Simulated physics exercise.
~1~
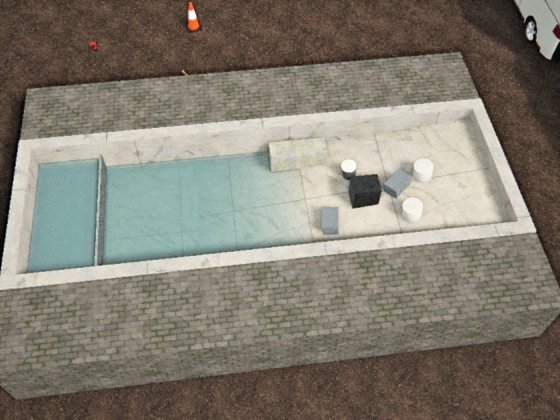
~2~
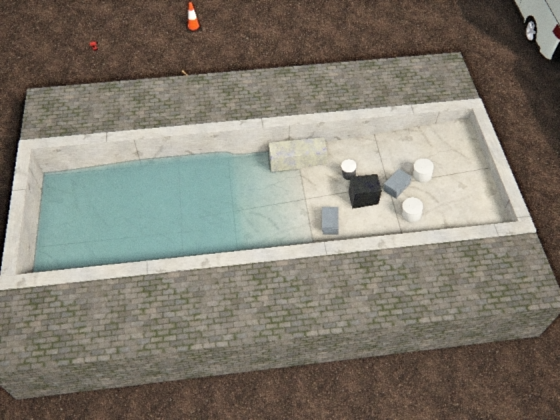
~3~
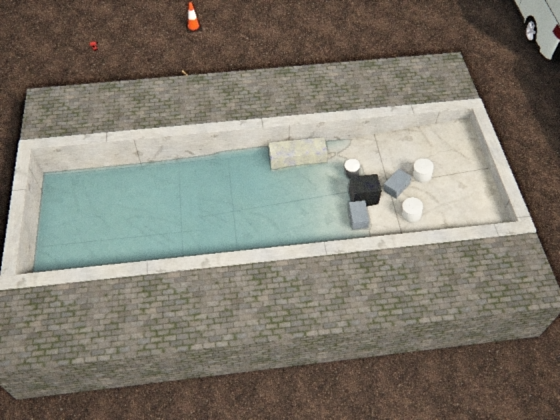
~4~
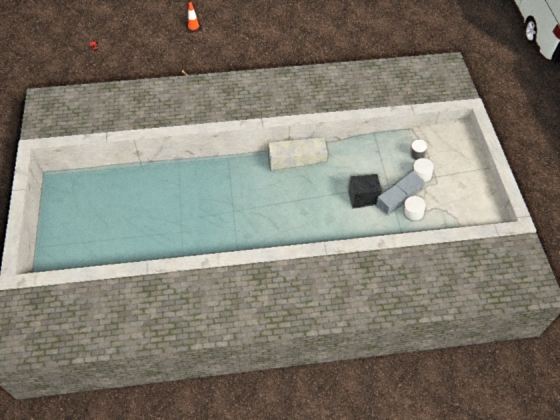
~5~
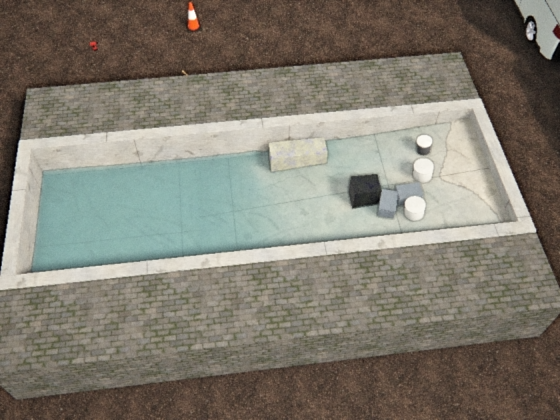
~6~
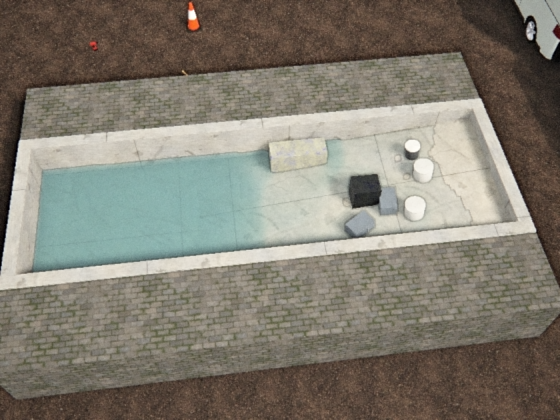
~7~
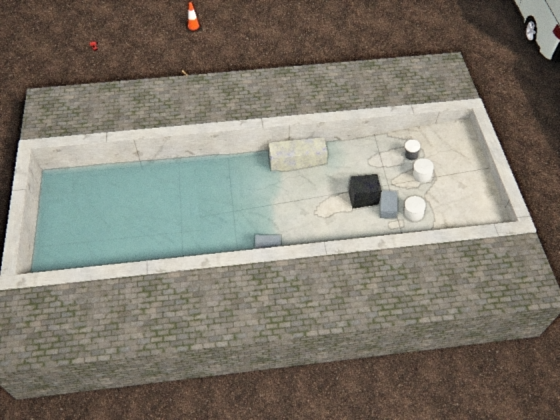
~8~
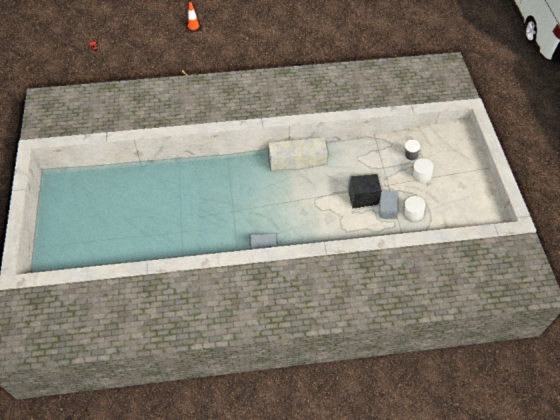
A long stone basin with pale marble walls and brick sides lies on brown ground, seen from high up, with an orange cone behind it and part of a pale vehicle at the top right. Blue water fills the left end behind a thin upright panel, while white tubs, grey crates, a black block and a pale block sit on the dry right side. The panel vanishes and the water surges rightward, shifting a tub and the crates. The water then draws back, carrying one grey crate left, where it settles near the front wall at the water's edge.
